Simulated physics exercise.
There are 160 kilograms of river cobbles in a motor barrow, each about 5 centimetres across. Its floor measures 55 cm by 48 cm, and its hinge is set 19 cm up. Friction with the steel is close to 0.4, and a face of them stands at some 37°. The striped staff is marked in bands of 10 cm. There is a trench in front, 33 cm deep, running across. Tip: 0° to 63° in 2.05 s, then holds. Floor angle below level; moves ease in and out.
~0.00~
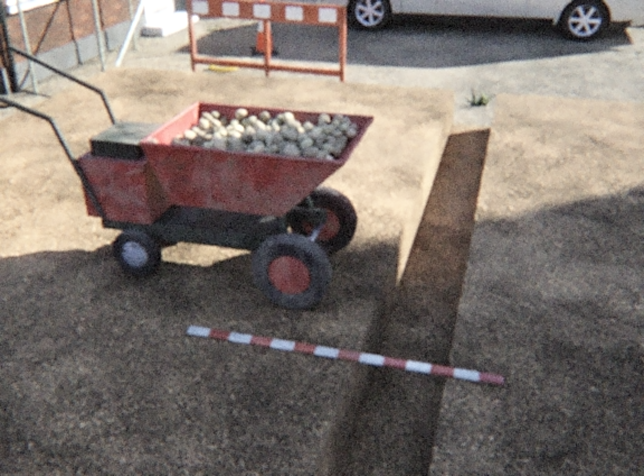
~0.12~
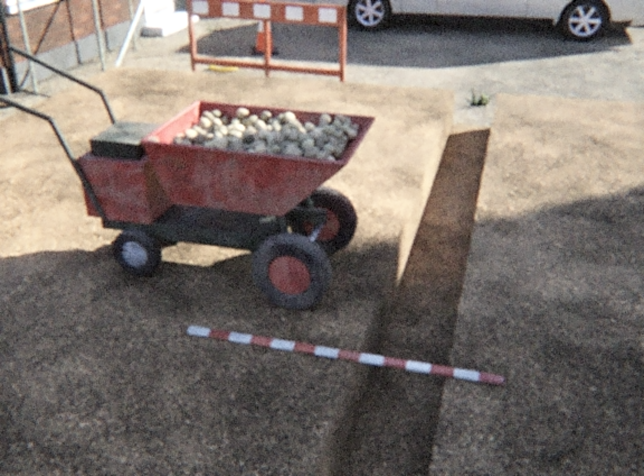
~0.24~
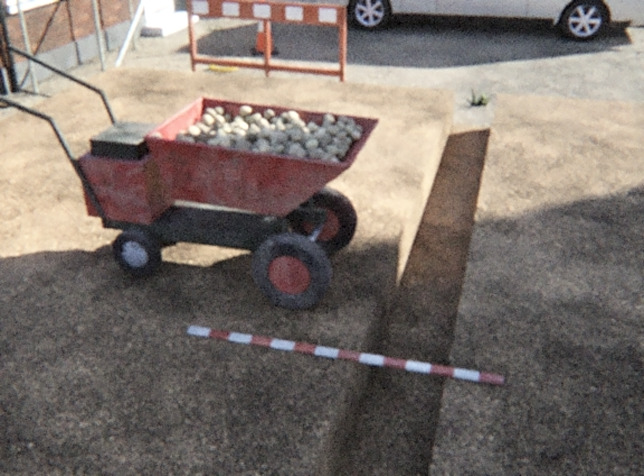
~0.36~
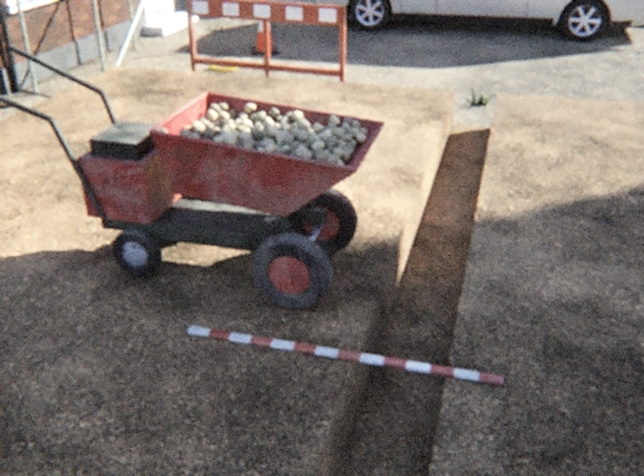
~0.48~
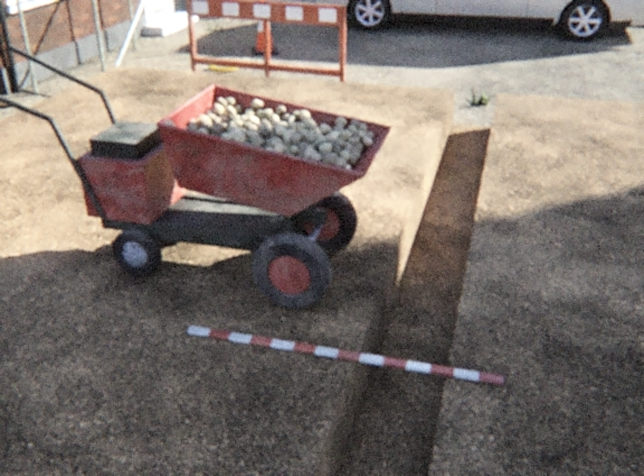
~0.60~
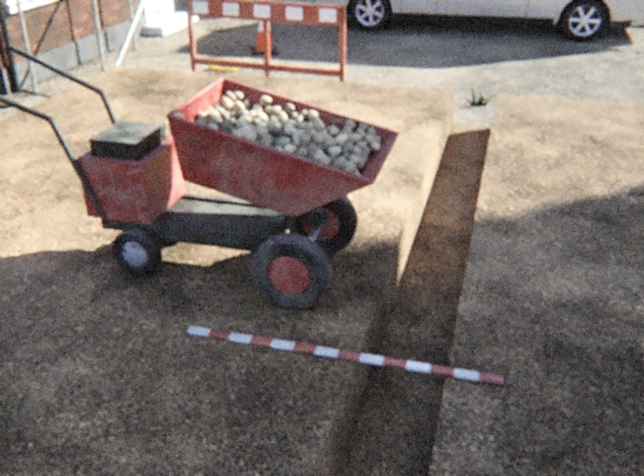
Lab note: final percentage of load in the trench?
Approx. 53 %.
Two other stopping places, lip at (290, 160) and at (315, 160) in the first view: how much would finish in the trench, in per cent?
Close to 100 percent in the first case, 85 percent in the second.
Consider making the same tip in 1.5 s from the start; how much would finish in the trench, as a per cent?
About 45%.
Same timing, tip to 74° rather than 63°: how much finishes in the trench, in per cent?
Some 50% would finish there.
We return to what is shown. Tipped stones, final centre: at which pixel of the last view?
Resting centre: About (453, 324).
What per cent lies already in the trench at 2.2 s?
Some 15 per cent of the load by that point.
After 1.5 s the floor is at 53°; 99 % in the skip, 1 % in the trench; the foremost stones are at (439, 242).
After 2.2 s the floor is at 63°; 56 % in the skip, 13 % in the trench, 30 % past the trench; the foremost stones are at (552, 300).
After 2.5 s the floor is at 63°; 30 % in the skip, 23 % in the trench, 47 % past the trench; the foremost stones are at (623, 305).
After 4.4 s the floor is at 63°; 0 % in the skip, 53 % in the trench, 47 % past the trench; the foremost stones are past the picture's edge.
